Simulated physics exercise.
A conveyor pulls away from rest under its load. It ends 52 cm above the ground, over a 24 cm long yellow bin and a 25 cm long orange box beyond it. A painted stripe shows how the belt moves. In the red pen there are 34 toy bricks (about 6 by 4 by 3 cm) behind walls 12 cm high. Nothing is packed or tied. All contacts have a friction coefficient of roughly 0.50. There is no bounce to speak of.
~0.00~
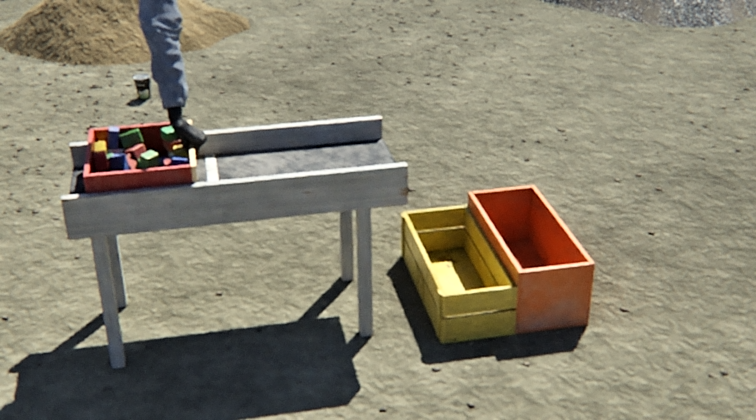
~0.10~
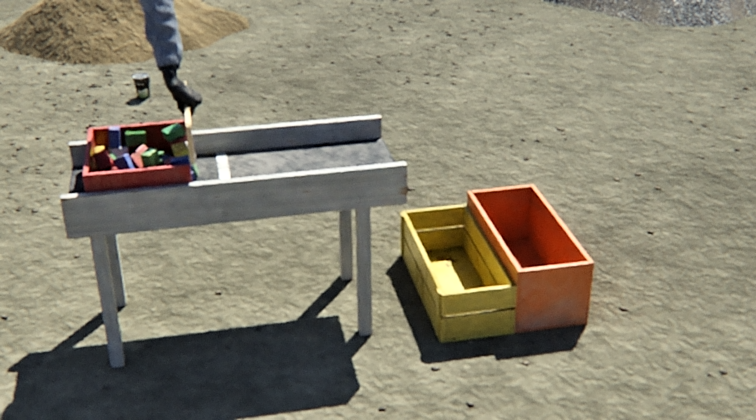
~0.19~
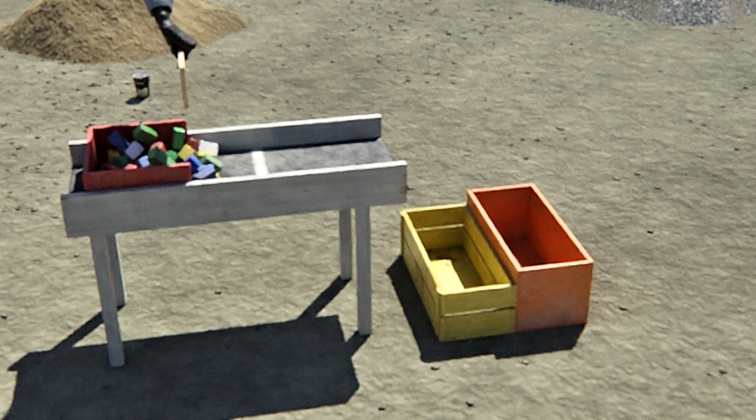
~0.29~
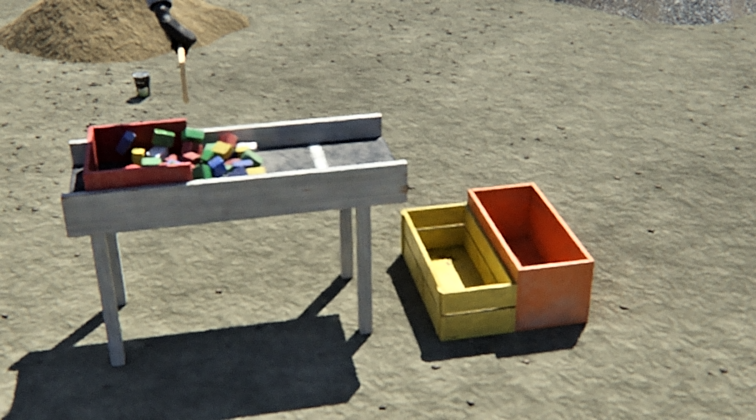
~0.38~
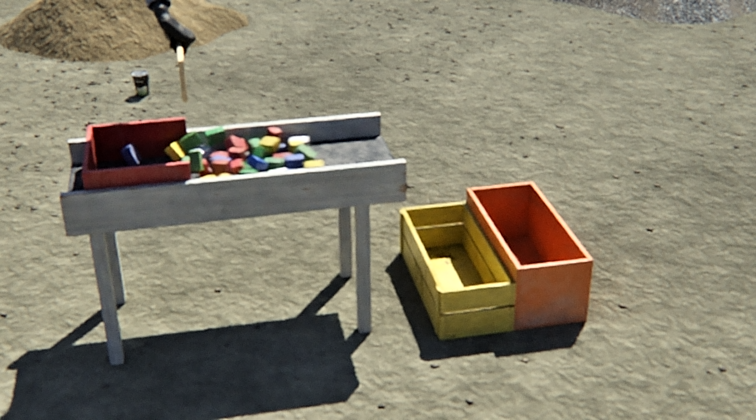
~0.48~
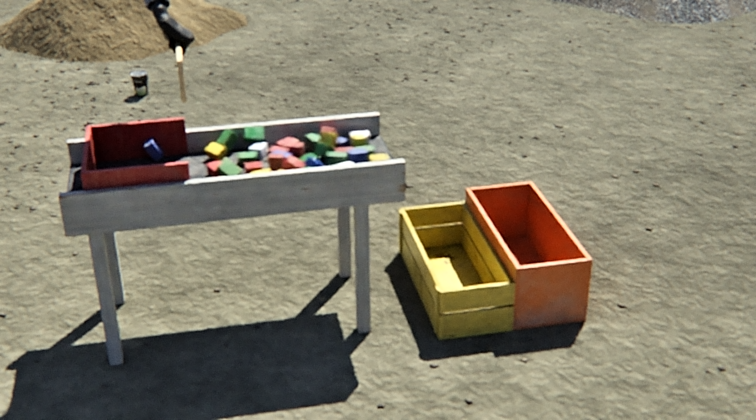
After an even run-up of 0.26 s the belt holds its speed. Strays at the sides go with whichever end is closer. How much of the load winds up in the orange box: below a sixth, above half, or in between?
Expect more than half of the load in the orange box.
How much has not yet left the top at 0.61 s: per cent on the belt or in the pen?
About 55 per cent.
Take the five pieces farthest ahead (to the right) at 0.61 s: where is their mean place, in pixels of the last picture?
Near (450, 153).
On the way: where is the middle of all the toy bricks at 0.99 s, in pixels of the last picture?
Around (535, 247).
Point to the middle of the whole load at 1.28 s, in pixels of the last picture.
Near (530, 264).
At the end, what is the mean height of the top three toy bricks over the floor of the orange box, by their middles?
About 9 cm.
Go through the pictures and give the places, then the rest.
In the first picture (we follow the rim corner now nearest the camera), red pen at (88, 175); orange box at (523, 271); belt has run 0 cm; nothing out yet.
In the second picture, red pen at (88, 174); belt has run 4 cm.
In the third picture, red pen at (87, 173); belt has run 15 cm; 6 out.
In the fourth picture, red pen at (88, 173); belt has run 33 cm; 17 out, the lowest brick at (246, 150).
In the fifth picture, red pen at (87, 172); belt has run 53 cm; 29 out, the lowest brick at (299, 143).
In the sixth picture, red pen at (86, 172); orange box at (520, 267); belt has run 73 cm; 33 out, the lowest brick at (360, 138).
After 0.61 s, 18 on the belt and 16 in the air.
After 0.77 s, 3 in the orange box, 3 on the belt and 28 in the air.
After 0.99 s, 27 in the orange box, 1 on the ground beyond the orange box and 6 in the air.
Final count (at 1.28 s), 31 in the orange box and 3 on the ground beyond the orange box. Asked share, 31 of 34, 91 per cent.
